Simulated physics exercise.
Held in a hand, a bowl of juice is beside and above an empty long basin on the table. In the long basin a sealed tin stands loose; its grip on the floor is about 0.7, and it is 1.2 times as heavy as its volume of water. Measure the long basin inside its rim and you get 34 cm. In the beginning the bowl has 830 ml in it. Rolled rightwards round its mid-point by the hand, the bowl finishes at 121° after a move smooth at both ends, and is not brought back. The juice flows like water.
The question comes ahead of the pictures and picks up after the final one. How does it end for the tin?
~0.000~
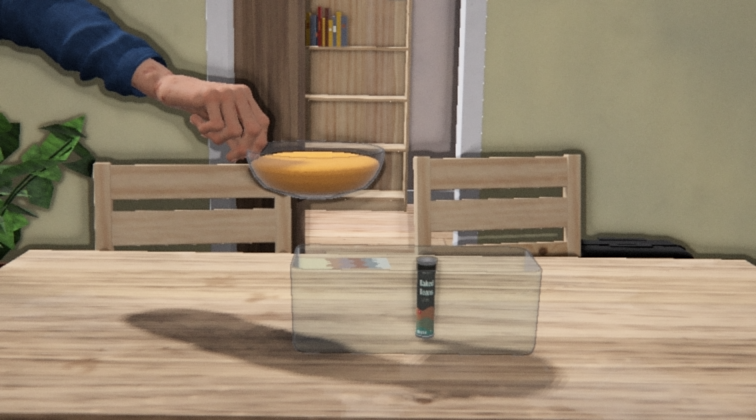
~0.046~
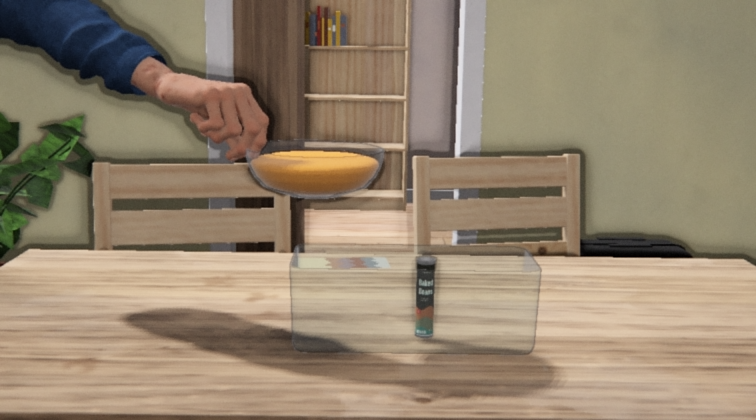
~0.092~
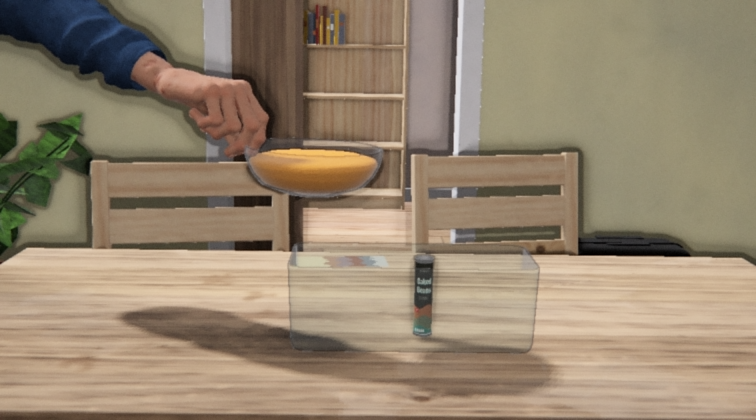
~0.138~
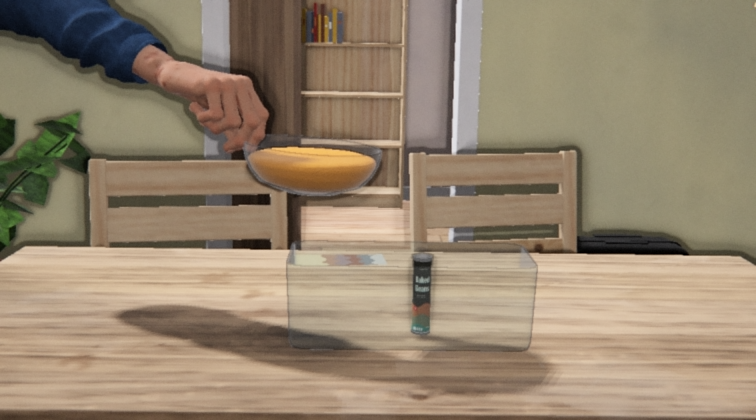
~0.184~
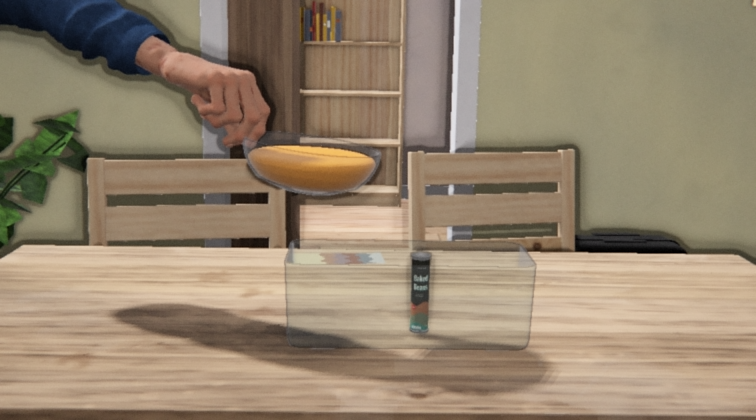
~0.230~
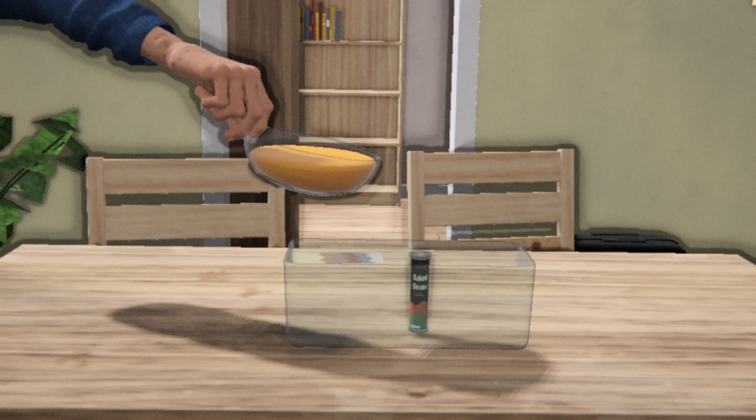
It survives.
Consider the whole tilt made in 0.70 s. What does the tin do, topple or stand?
Tips over.
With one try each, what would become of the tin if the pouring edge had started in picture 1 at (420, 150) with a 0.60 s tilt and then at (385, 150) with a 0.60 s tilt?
Try 1: Still standing; try 2: Tipped over.
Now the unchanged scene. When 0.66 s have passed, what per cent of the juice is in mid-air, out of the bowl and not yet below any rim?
Near 36 in a hundred.
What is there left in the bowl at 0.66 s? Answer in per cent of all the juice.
Near 20 in a hundred.
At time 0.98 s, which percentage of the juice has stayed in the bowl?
Share remaining: Approx. 0 %.
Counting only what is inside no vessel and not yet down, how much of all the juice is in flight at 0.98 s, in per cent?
About 0 per cent.
After 0.66 s the tilt is 73° and 21 per cent is still to pour; the tin stands where it began.
After 0.98 s the tilt is 113° and 0 per cent is still to pour; the tin stands where it began.
After 1.31 s the tilt is 121° and 0 per cent is still to pour; the tin stands where it began.
After 1.67 s the tilt is 121° and 0 per cent is still to pour; the tin stands where it began.
In the end the tin stands where it began.
